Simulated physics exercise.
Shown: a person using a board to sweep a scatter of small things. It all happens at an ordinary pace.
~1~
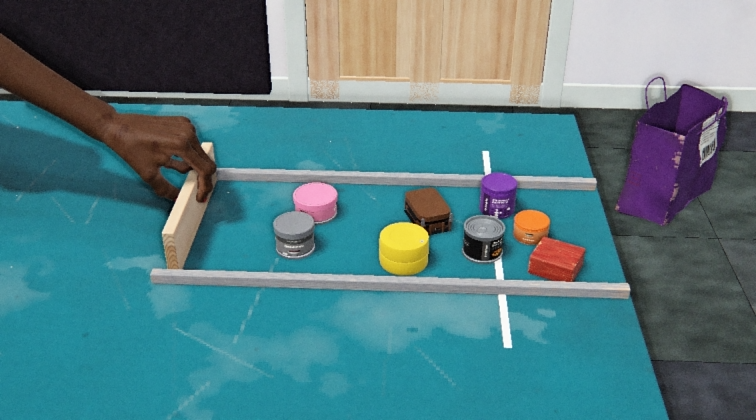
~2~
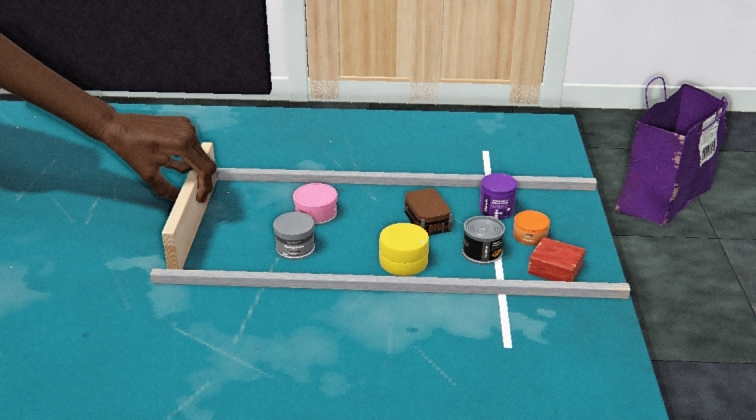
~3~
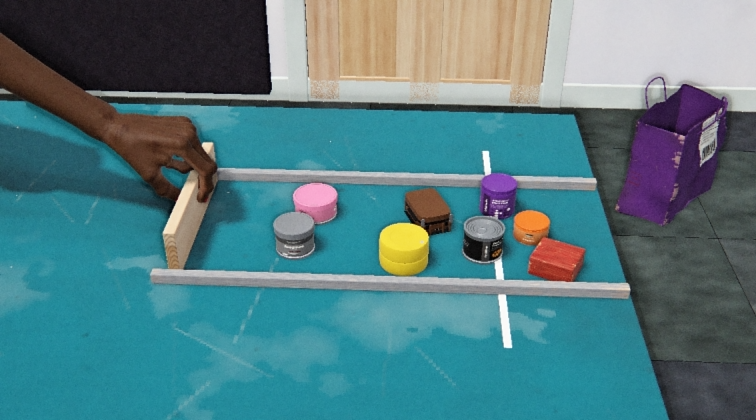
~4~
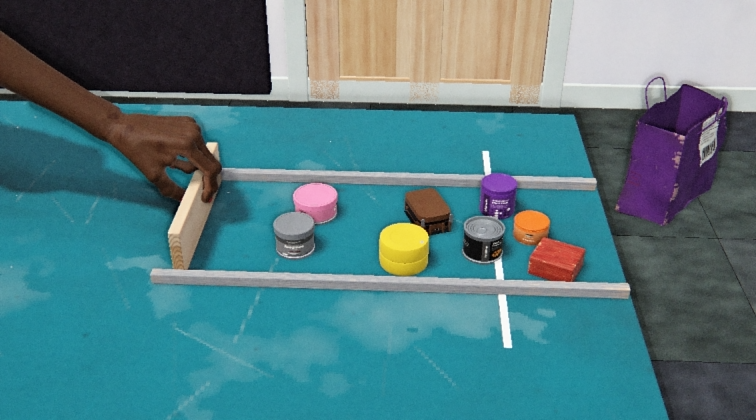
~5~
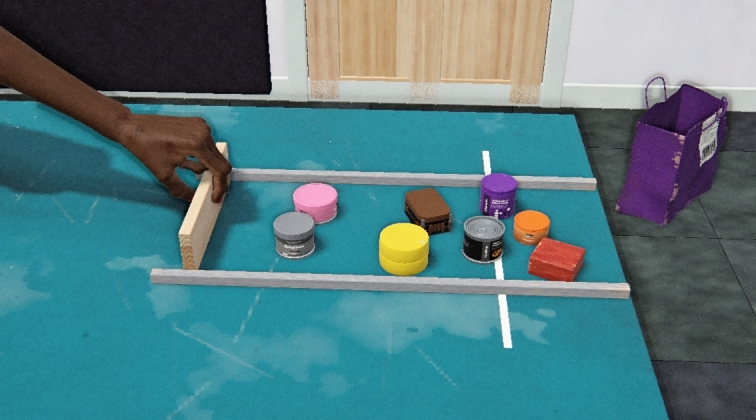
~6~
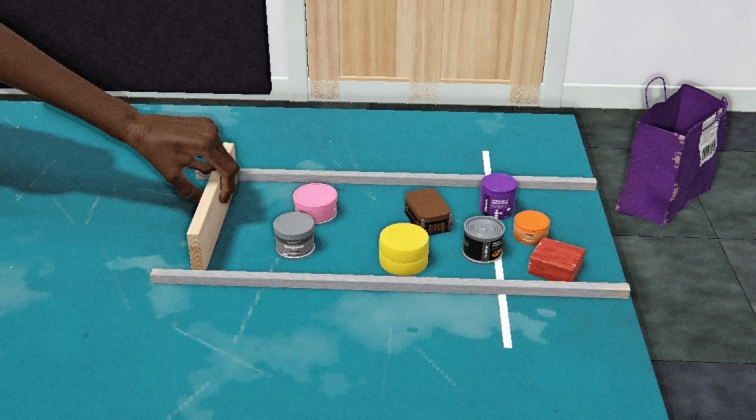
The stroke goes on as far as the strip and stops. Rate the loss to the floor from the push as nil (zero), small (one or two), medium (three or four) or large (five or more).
The loss is nil.
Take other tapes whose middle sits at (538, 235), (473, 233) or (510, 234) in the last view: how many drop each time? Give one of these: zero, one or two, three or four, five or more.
Going through the tapes in order, the count is either one or two, then none at all, then none at all.
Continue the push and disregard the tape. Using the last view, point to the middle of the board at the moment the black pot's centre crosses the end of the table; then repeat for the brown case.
Roughly (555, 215); for the second one, roughly (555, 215).
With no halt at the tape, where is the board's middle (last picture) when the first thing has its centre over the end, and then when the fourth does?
I'd say close to (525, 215), then close to (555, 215).
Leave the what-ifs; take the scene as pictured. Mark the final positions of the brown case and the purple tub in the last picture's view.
Around (551, 221), then around (533, 188).
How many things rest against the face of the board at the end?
Contact count: 3.
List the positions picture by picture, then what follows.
In the first frame, red block (557, 261); orange tub (531, 228); purple tub (498, 196); board (192, 204); tape (495, 234).
In the second frame, orange tub (531, 228); grey pot (295, 236).
In the third frame, purple tub (498, 196); pink tin (316, 204).
In the fourth frame, red block (557, 261); yellow lid (404, 249).
In the fifth frame, orange tub (531, 228); board (207, 205).
In the sixth frame, red block (557, 261); orange tub (531, 228); purple tub (498, 196); board (215, 205); tape (495, 234).
Soon after, none off yet; red block at rest near (557, 261); orange tub at rest near (531, 228); purple tub at rest near (498, 196).
At rest, the number that fall off is zero.
